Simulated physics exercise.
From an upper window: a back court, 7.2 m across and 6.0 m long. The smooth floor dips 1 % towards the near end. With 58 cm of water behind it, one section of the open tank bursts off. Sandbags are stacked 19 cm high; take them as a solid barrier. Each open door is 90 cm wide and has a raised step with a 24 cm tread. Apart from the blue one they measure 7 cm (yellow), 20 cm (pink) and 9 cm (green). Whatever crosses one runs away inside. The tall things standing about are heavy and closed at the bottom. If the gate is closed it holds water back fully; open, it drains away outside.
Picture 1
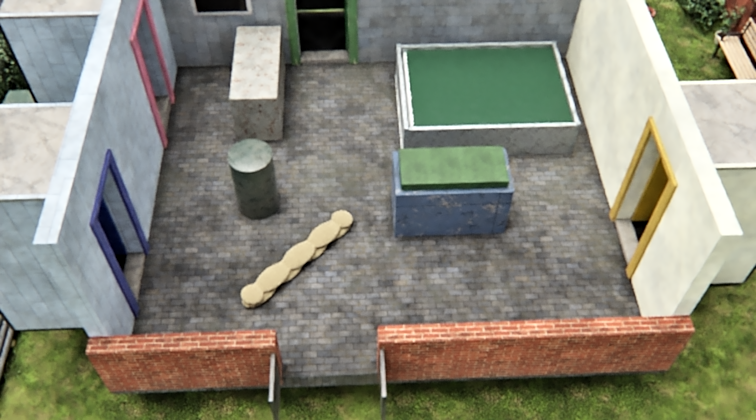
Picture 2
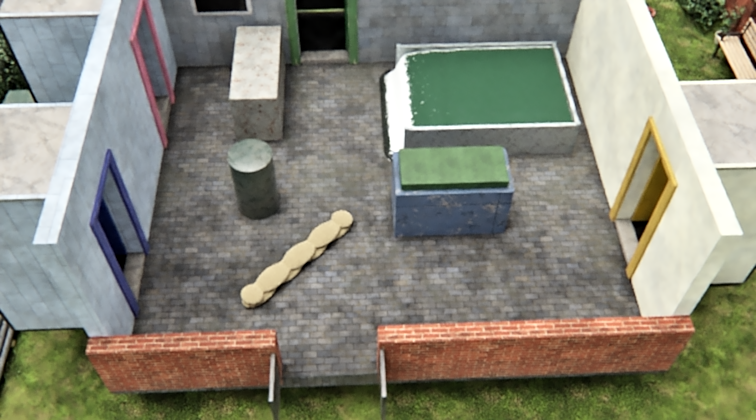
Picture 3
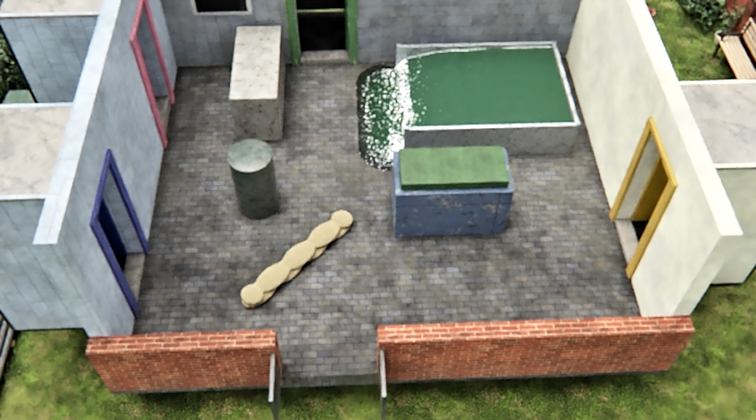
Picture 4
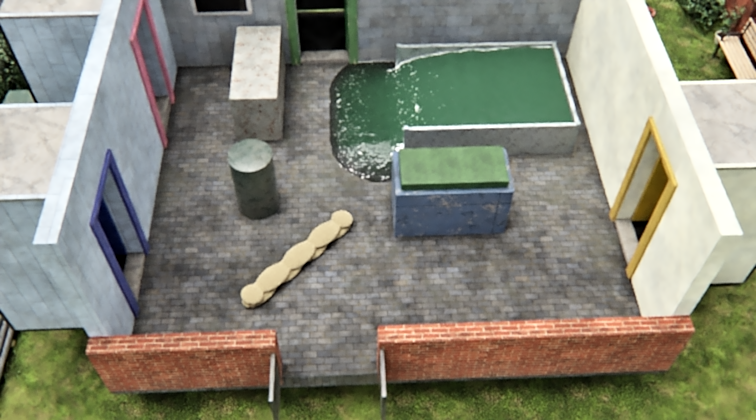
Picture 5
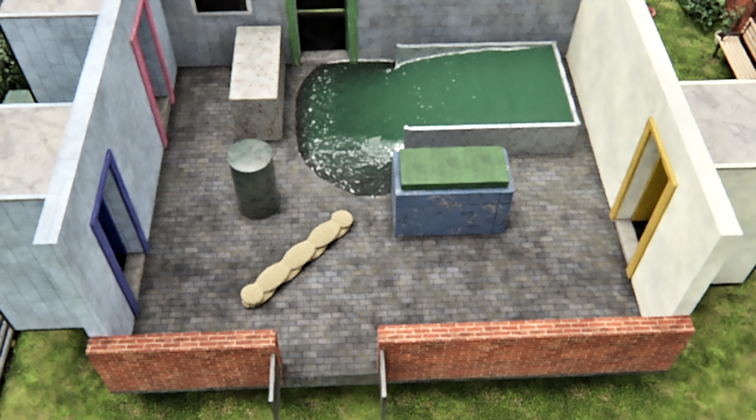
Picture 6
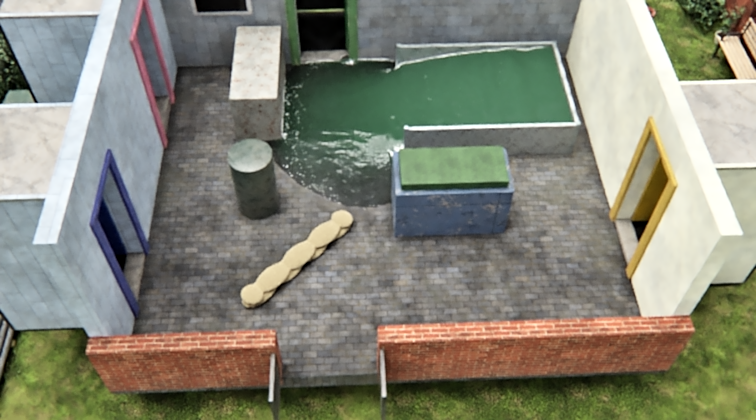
Green-looking water bursts from the left end of a raised open tank in a paved courtyard, then spreads leftward across the floor in a widening, foam-flecked pool, reaching the pale block and nearing the dark cylinder.
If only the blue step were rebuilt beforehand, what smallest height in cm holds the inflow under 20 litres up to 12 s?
About 16 cm.
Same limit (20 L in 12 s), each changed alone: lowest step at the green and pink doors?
About 30 cm at green and 7.0 cm at pink.
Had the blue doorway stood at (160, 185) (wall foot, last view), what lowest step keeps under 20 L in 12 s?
Roughly 19 cm.
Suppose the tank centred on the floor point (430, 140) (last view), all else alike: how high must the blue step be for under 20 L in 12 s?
About 15 cm.
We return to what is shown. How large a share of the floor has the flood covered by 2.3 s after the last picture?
Some 45 per cent of it.
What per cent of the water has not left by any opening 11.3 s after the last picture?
Roughly 84 in a hundred.
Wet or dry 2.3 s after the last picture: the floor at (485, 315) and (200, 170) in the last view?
In turn: Not reached, under water.
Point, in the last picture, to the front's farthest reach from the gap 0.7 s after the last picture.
Near (160, 173).
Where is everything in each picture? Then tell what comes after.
Still water, 58 cm deep, in the open tank at (484, 87); the blue door at (123, 241) is dry, in the first picture.
The front is at (391, 156), 0.3 m from the gap at (403, 106); 0.4 m2 of floor is wet, 58 cm left at the back, in the second picture.
Water pours out at (403, 107) and has run 0.7 m, to (366, 154); about 10 cm deep outside, 58 cm at the back, in the third picture.
Water pours out at (403, 107) and has run 1.2 m, to (337, 149); about 9 cm deep outside, 58 cm at the back, in the fourth picture.
Water pours out at (403, 108) and has run 1.8 m, to (302, 134); about 7 cm deep outside, 58 cm at the back, in the fifth picture.
Water pours out at (403, 108) and has run 2.2 m, to (273, 140); about 7 cm deep outside, 58 cm at the back; 3.0 m in a straight line remain to the blue door at (123, 241), in the sixth picture.
Then, 0.7 s after the last picture water covers 25 % of the floor, deepest (41 cm) near (286, 72); it has not reached the blue door.
Then, 2.3 s after the last picture water covers 45 % of the floor, deepest (32 cm) near (286, 72); 7 cm at the blue door, 0 litres in over its 11 cm step.
Then, 11.3 s after the last picture water covers 95 % of the floor, deepest (13 cm) near (128, 366); 10 cm at the blue door, 70 litres in over its 11 cm step.
At the blue door as built, the water peaked near 21 cm, 4.7 s after the last picture.
Run again over the same 12 s with other heights there, 42 litres in over 13 cm, 12 litres over 17.5 cm. The limit of 20 litres is kept from about 16 cm up.
